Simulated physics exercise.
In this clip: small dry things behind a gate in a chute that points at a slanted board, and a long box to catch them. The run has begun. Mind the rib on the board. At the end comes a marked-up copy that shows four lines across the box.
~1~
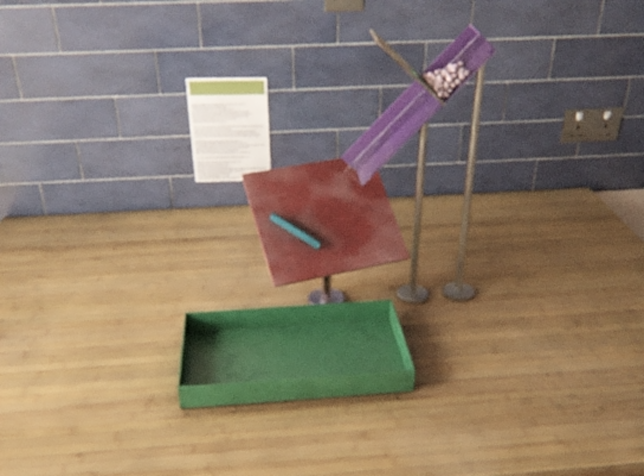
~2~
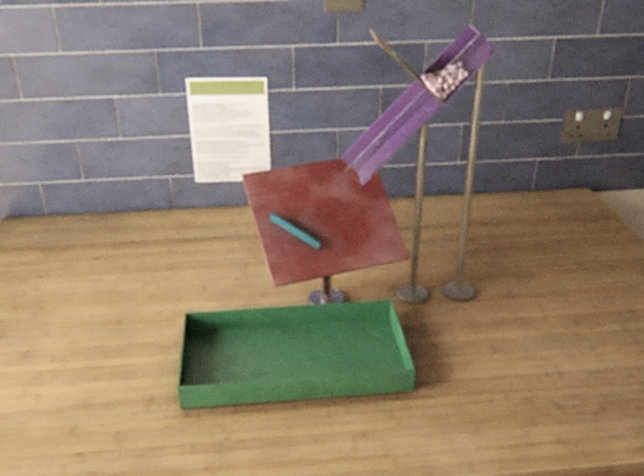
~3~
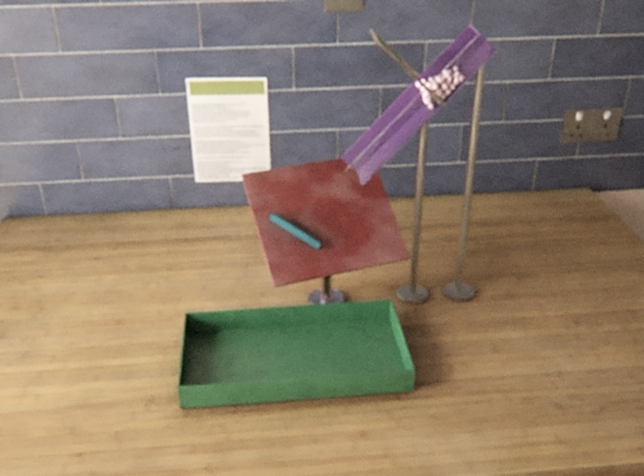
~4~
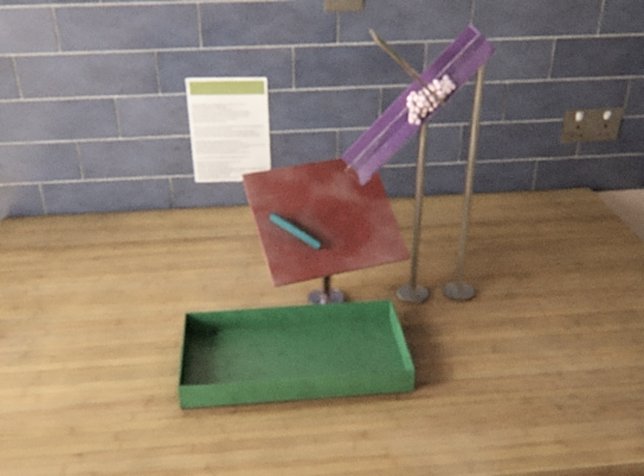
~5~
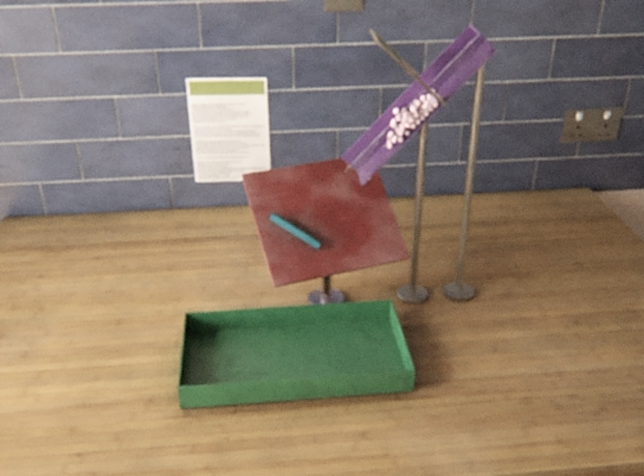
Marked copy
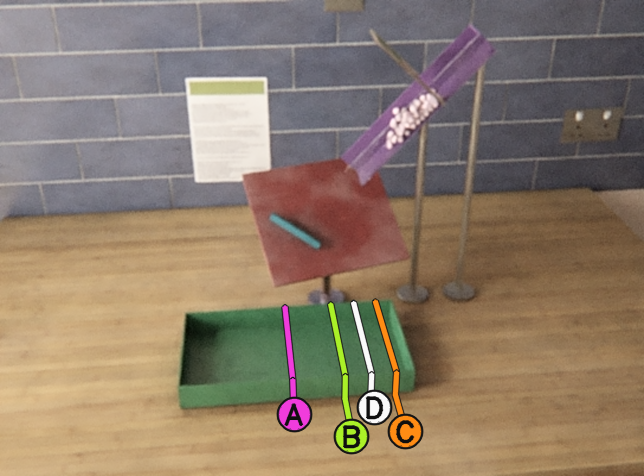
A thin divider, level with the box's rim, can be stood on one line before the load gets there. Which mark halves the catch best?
Line D does it best.
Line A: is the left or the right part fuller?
More lands on the right.
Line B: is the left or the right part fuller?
More lands on the right.
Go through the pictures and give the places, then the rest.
In the first frame, load behind the gate at (445, 84), sugar pearls; lip of the chute at (360, 179), sloping fairly steeply.
In the second frame, middle of the board at (326, 216), tilted fairly steeply; middle of its low edge at (345, 272); of its high edge at (308, 163).
In the third frame, front corners of the box at (178, 387) and (414, 370), empty; front of the load at (426, 100).
In the fourth frame, middle of the load at (429, 101); its front at (413, 121), about a quarter of the way to the lip; rib from (272, 213) to (321, 244).
In the fifth frame, middle of the load at (414, 118); its front at (390, 146), about two thirds of the way to the lip.
On the marked copy, line A crosses the front rim at (292, 379); line B crosses the front rim at (345, 375); line C crosses the front rim at (396, 371); line D crosses the front rim at (371, 373).
With A, of what is caught, a small part on the left of the divider, nearly all on the right.
With B, of what is caught, a small part on the left of the divider, most on the right.
With C, of what is caught, nearly all on the left of the divider, a small part on the right.
With D, of what is caught, about a third on the left of the divider, about two thirds on the right.
